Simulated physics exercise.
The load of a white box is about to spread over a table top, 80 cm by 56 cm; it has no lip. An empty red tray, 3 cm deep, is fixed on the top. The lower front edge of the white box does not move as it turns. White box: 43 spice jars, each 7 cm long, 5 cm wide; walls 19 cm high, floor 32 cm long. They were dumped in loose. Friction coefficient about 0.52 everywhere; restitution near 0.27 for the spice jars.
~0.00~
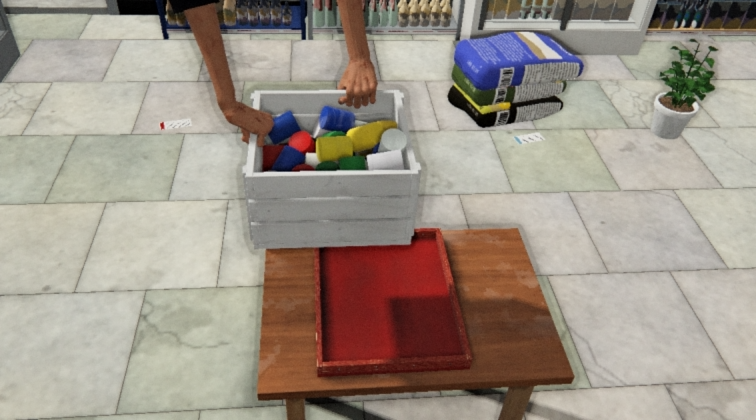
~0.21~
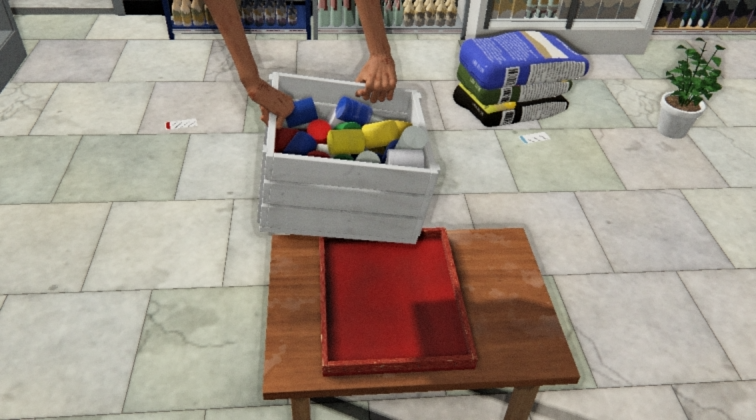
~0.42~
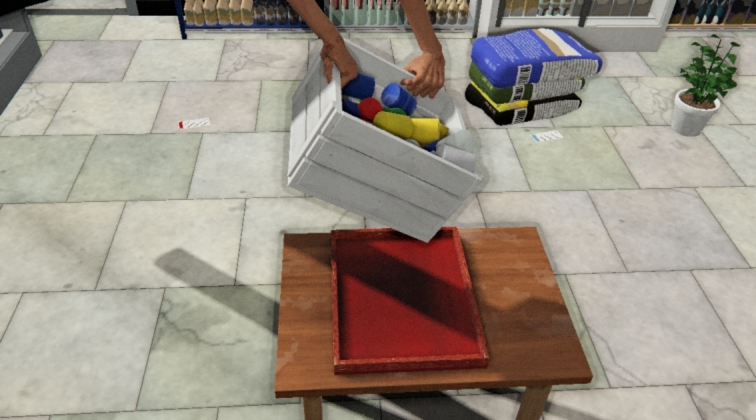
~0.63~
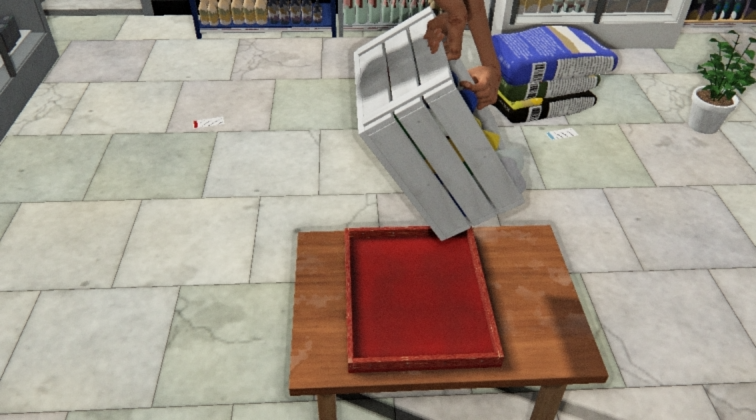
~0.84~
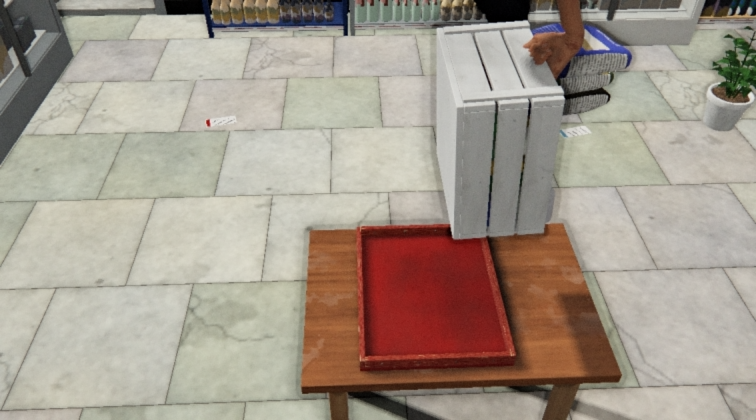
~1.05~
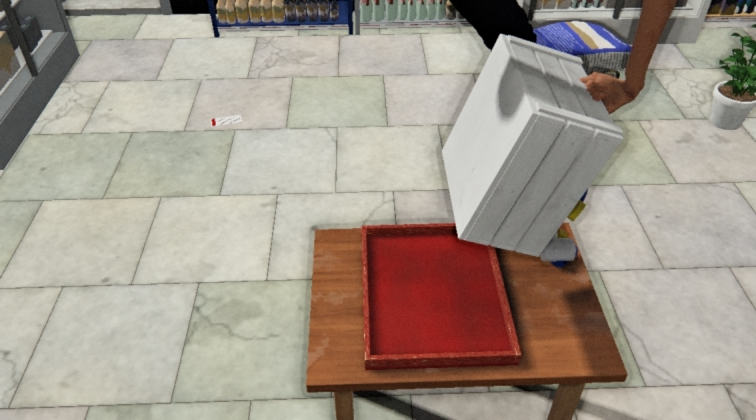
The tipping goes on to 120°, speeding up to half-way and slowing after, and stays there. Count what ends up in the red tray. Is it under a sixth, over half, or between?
Ending in the red tray: Under a sixth of them.
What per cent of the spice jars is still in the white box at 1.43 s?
Roughly 30 per cent is still inside.
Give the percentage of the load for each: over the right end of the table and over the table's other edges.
About 55 and 0 per cent.
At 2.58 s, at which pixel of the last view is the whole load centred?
Near (595, 414).
After 1.43 s, tilt 120°; 12 still in the white box, 17 on the table top outside the tray, 5 over the right end of the table and 9 in the air.
After 1.91 s, tilt 120°; 20 on the table top outside the tray, 20 over the right end of the table and 3 in the air.
After 2.58 s, tilt 120°; 19 on the table top outside the tray and 24 over the right end of the table.
Final count (at 3.44 s), 19 on the table top outside the tray and 24 over the right end of the table. Asked share, 0 of 43, 0 per cent.
